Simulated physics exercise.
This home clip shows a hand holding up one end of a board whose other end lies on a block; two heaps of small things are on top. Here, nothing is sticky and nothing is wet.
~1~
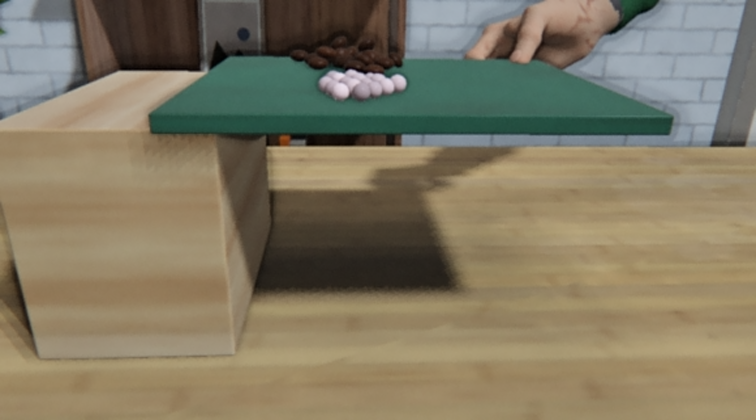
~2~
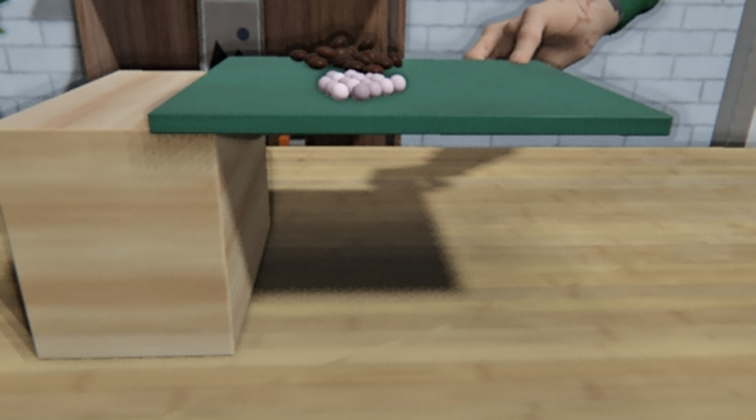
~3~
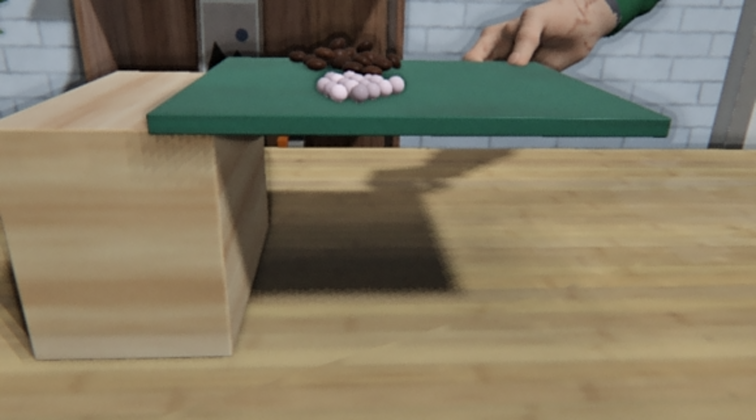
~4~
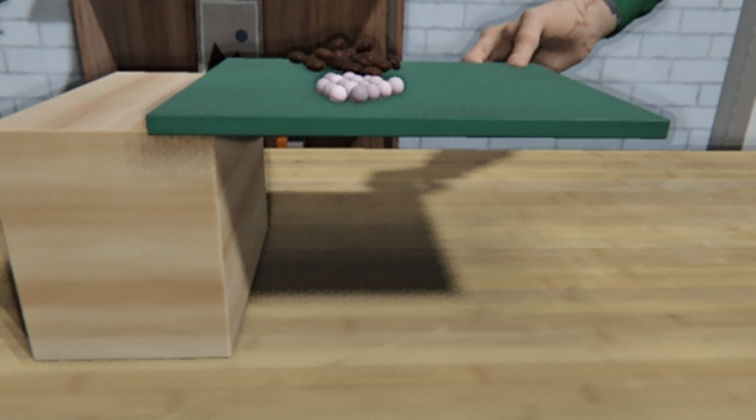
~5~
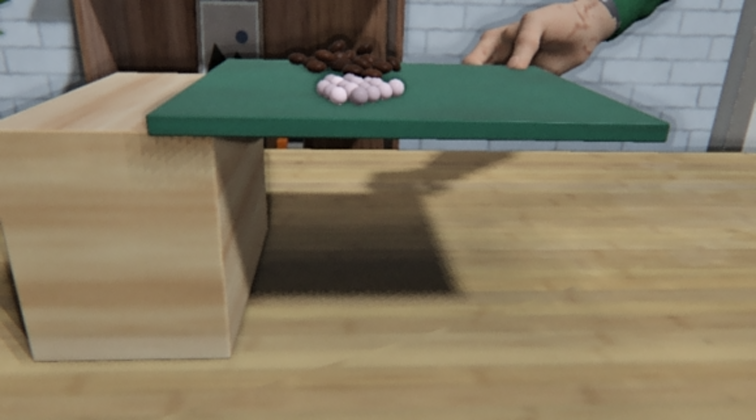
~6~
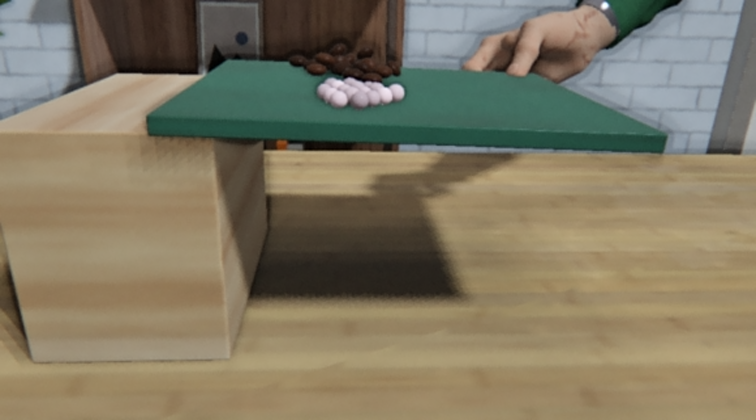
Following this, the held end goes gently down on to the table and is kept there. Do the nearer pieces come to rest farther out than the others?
Yes.
Then, 0.34 s past the last view, board sloping at 11°; front portion all still on the board; back portion all still on the board.
Then, 0.78 s past the last view, board sloping at 26°; front portion mostly less than half a board's length out; back portion all still on the board.
Then, 1.25 s past the last view, board resting at 37°; front portion mostly one to two board lengths out; back portion mostly at the foot of the board.
Finally, board resting at 37°; front portion mostly more than two board lengths out, about half gone off the table; back portion mostly at the foot of the board; the front portion has gone farther.
